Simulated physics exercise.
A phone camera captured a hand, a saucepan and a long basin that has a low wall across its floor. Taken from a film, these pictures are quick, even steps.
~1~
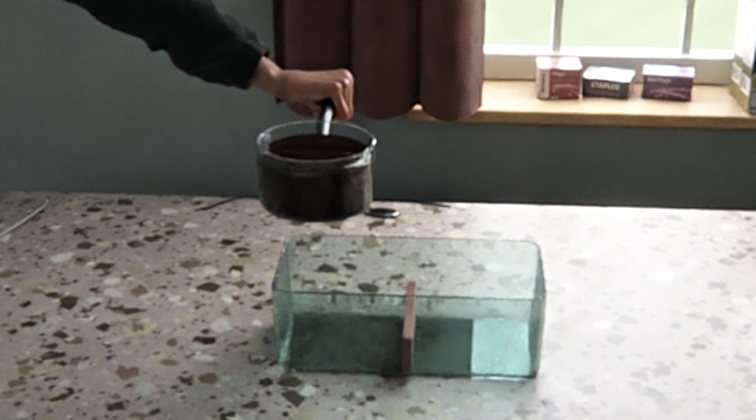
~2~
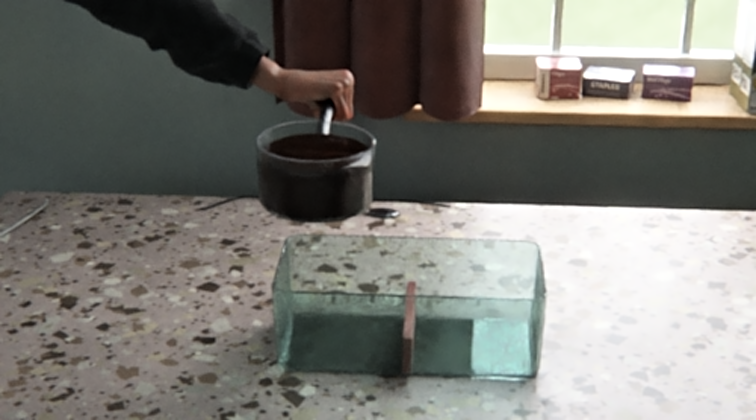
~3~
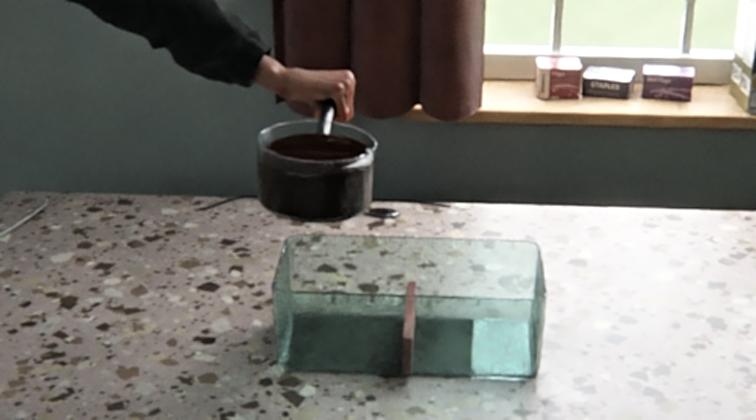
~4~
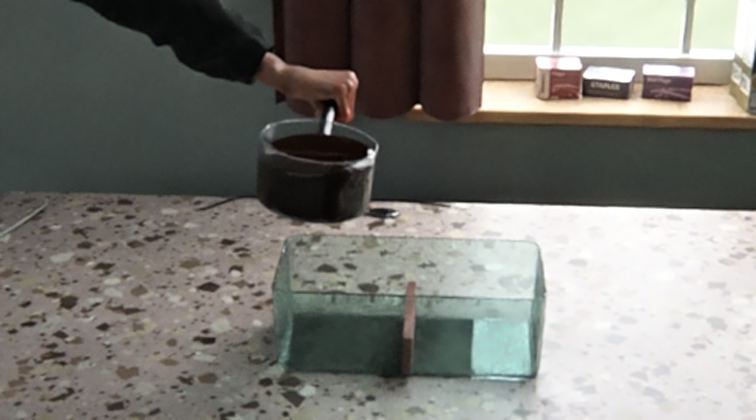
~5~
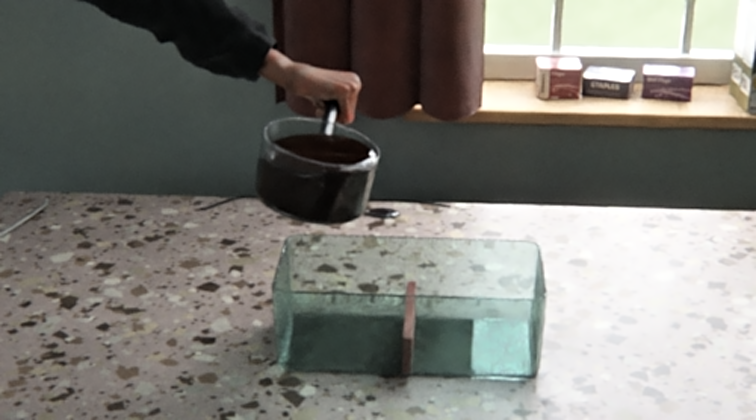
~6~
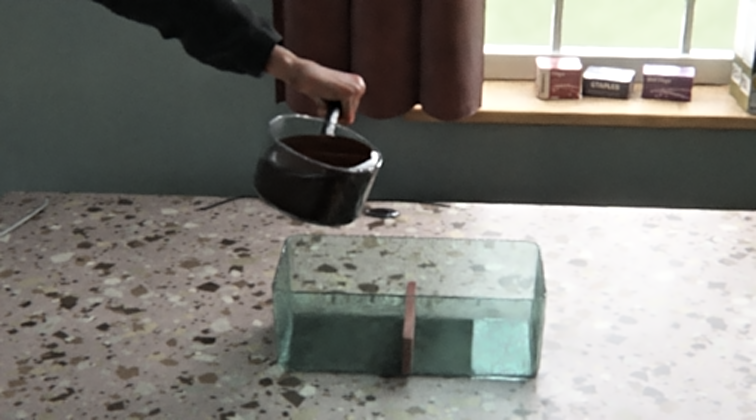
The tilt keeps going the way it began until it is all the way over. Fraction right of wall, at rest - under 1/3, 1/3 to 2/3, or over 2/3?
1/3 to 2/3.
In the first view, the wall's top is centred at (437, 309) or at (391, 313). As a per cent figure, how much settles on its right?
Record: Case 1 near 20 %, case 2 near 75 %.
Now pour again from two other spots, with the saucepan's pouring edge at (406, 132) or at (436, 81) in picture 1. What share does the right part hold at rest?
In order, some 80 and 90 percent.
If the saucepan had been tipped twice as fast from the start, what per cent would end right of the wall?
Roughly 35 in a hundred.
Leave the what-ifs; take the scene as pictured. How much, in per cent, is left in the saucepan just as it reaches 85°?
Roughly 40 percent.
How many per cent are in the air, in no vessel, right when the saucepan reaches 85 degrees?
Some 35 per cent.
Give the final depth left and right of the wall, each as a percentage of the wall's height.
I get 30 % for the left and 40 % for the right.
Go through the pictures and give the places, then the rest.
It leans 0°; its right rim is at (373, 144); the coffee meets the walls at (260, 150) and (372, 153); the long basin's rim runs from (280, 263) to (543, 271); the wall's top is at (410, 309), in the first picture.
It leans 1°; its right rim is at (374, 144); the coffee meets the walls at (260, 149) and (372, 153), in the second picture.
It leans 3°; its right rim is at (375, 147); the coffee meets the walls at (261, 149) and (373, 153), in the third picture.
It leans 7°; its right rim is at (377, 150); the coffee meets the walls at (263, 149) and (374, 154), in the fourth picture.
It leans 12°; its right rim is at (378, 156); the coffee meets the walls at (263, 149) and (376, 155), in the fifth picture.
It leans 18°; its right rim is at (380, 162); the coffee meets the walls at (263, 151) and (379, 156), in the sixth picture.
A moment on, the saucepan is tipped on its side and 42 per cent is still to pour, 2 is left of the wall and 22 right of it.
Next, the saucepan is tipped right over and 4 per cent is still to pour, 33 is left of the wall and 58 right of it.
Then the saucepan is tipped right over and 0 per cent is still to pour, 40 is left of the wall and 59 right of it.
Later the saucepan is tipped right over and 0 per cent is still to pour, 40 is left of the wall and 59 right of it.
Finally, 40 per cent lies left of the wall, 59 right of it and 1 outside.
